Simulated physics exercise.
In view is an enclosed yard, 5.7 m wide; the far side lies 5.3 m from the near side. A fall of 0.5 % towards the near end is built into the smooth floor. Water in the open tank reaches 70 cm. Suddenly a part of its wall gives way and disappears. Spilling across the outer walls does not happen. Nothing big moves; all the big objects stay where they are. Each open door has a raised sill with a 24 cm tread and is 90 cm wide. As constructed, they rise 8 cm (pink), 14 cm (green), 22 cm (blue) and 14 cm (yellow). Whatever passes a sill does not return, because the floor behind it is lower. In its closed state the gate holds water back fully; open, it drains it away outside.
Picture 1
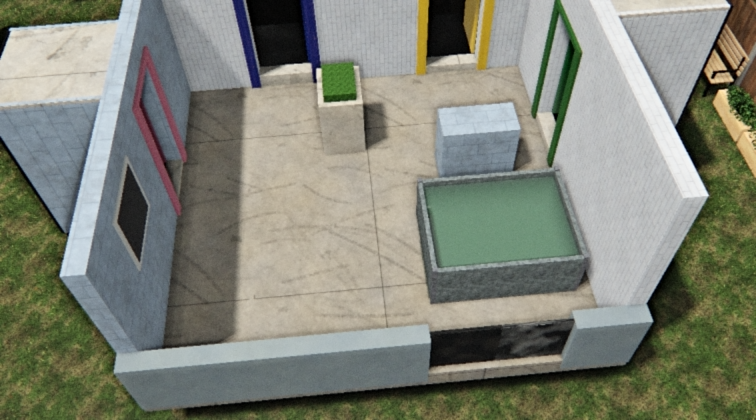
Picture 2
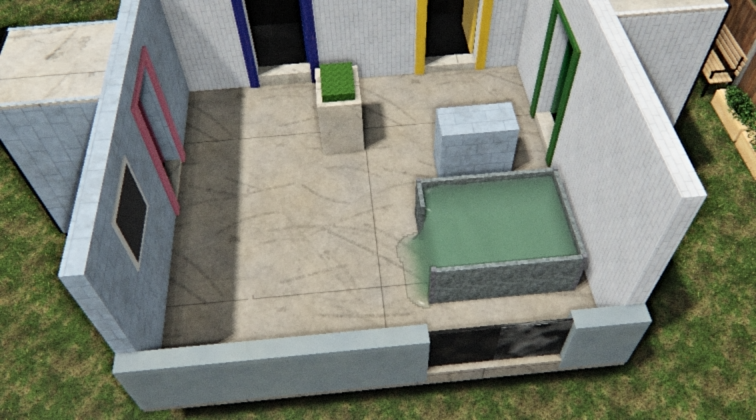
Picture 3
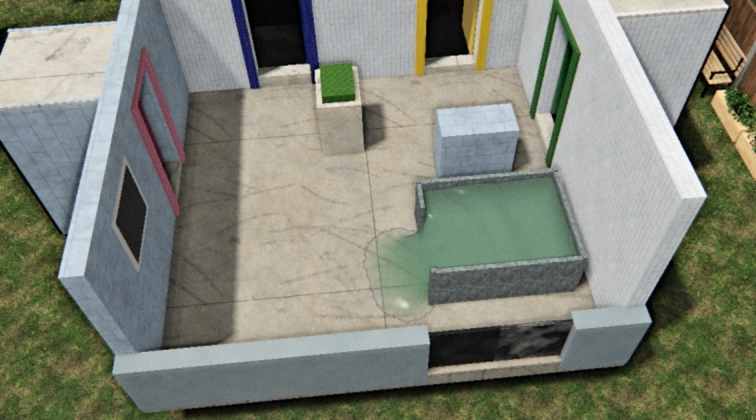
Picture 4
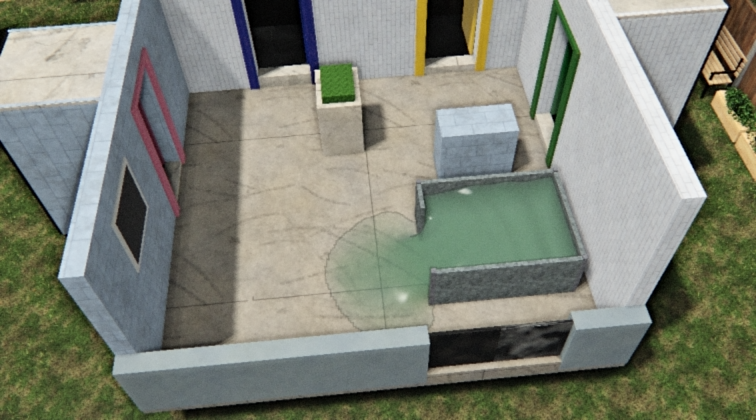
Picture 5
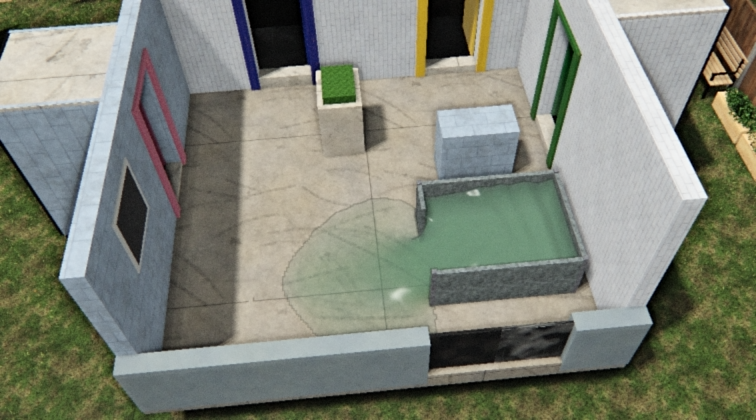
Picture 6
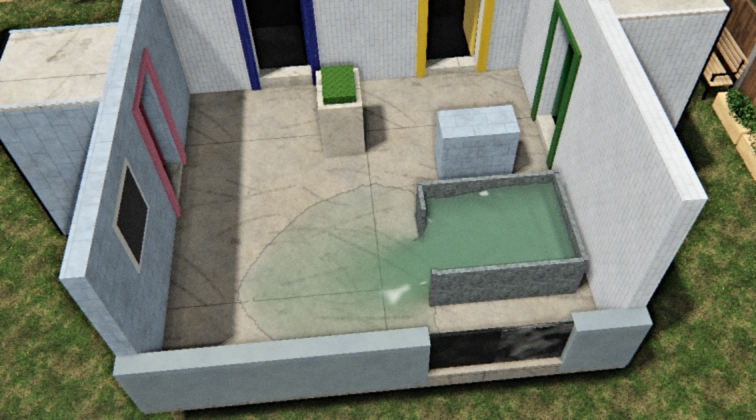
Green water pouring through a gap in a stone tank's left side, spreading in a widening sheet across a walled yard's floor.
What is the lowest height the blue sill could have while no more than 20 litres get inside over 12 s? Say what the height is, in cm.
12 cm.
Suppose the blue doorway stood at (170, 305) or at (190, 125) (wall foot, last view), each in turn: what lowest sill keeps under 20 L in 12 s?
Roughly 23 cm for the first and 11.0 cm for the second.
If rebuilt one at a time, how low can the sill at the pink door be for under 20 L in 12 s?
Pink would need about 9.5 cm on its own.
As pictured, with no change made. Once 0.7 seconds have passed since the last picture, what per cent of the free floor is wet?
Roughly 40 percent of the floor is wet.
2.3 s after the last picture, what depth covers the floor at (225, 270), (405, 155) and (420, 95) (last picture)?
Approx. 20 / 0 / 0 cm.
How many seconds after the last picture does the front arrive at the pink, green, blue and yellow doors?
Pink = 1.0 s, green = 6.0 s, blue = 3.0 s, yellow = 4.5 s.
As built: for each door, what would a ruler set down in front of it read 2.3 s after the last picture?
Pink door 13 cm, green door 0 cm, blue door 0 cm, yellow door 0 cm.
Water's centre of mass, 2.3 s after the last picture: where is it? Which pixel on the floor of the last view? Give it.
My guess is close to (331, 264).
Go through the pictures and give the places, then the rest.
In the first frame, the open tank at (498, 221) is whole and still, 70 cm deep; the blue door at (279, 37) is dry.
In the second frame, water pours out at (429, 260) and has run 0.3 m, to (402, 250); about 6 cm deep outside, 70 cm at the back.
In the third frame, the front is at (376, 283), 0.7 m from the gap at (429, 262); 0.8 m2 of floor is wet, 70 cm left at the back.
In the fourth frame, the gap is at (429, 263), the front 1.3 m out at (332, 280); the back of the open tank holds 69 cm.
In the fifth frame, water pours out at (429, 264) and has run 1.9 m, to (293, 296); about 5 cm deep outside, 60 cm at the back.
In the sixth frame, the front is at (249, 300), 2.5 m from the gap at (429, 264); 5.0 m2 of floor is wet, 59 cm left at the back; 2.7 m in a straight line remain to the blue door at (279, 39).
Then, 0.7 s after the last picture water covers 40 % of the floor, deepest (42 cm) near (160, 383); it has not reached the blue door.
Then, 2.3 s after the last picture water covers 50 % of the floor, deepest (28 cm) near (233, 350); it has not reached the blue door.
Then, 11.3 s after the last picture water covers 100 % of the floor, deepest (10 cm) near (160, 383); 6 cm at the blue door, 0 litres in over its 22 cm sill.
At the blue door as built, the water peaked near 17 cm, 3.9 s after the last picture.
With a sill of 11 cm, 27 litres would have come in within the 12 s; with 13 cm, 13 litres. So under 20 litres takes about 12 cm.
